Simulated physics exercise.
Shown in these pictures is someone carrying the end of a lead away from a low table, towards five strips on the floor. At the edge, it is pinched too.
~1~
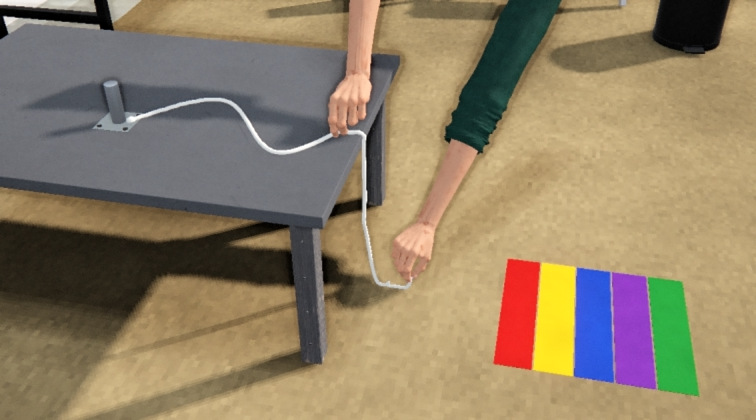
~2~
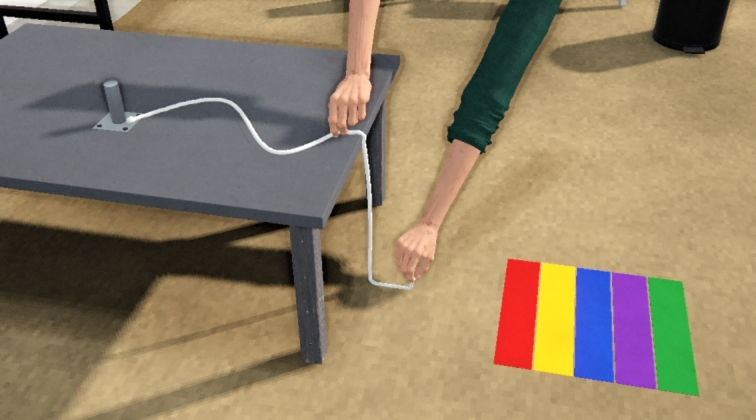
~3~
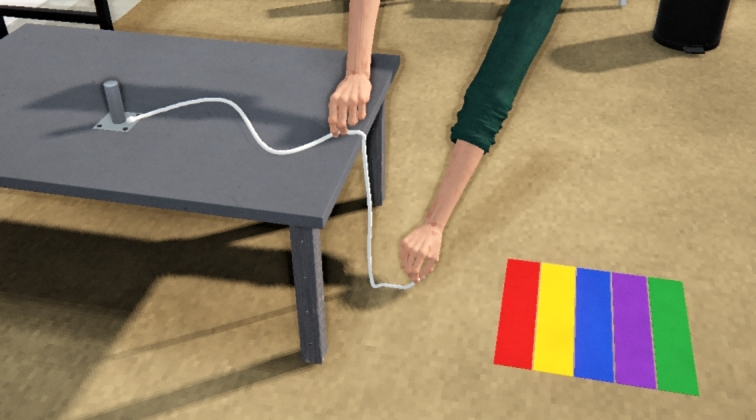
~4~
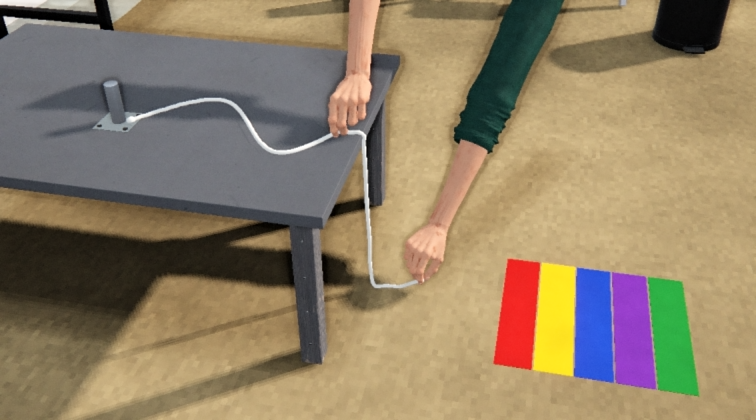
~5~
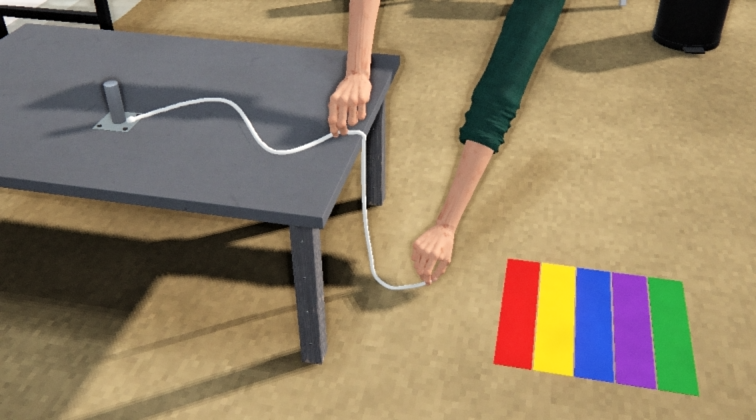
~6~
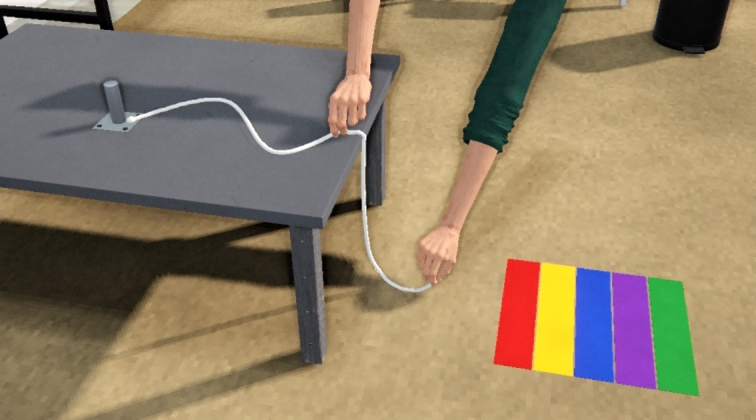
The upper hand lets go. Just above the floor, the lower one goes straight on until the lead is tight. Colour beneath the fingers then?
Purple.
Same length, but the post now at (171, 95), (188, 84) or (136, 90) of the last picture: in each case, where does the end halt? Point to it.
(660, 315), (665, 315) and (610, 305), roughly.
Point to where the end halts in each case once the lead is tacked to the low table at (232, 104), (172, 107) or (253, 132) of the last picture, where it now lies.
Going through the three tries, you get (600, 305), (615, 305) and (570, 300).
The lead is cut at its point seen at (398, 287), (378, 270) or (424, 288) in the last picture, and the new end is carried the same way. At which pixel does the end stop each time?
Respectively (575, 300), (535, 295) and (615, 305).
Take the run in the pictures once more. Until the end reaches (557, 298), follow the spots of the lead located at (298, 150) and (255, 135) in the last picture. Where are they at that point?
Roughly (366, 151) for one and roughly (312, 135) for the other.
Soon after, end near (557, 298); over yellow.
Then, end near (606, 305); over blue.
At full stretch, end near (634, 309); over purple. The end stops over the purple strip.
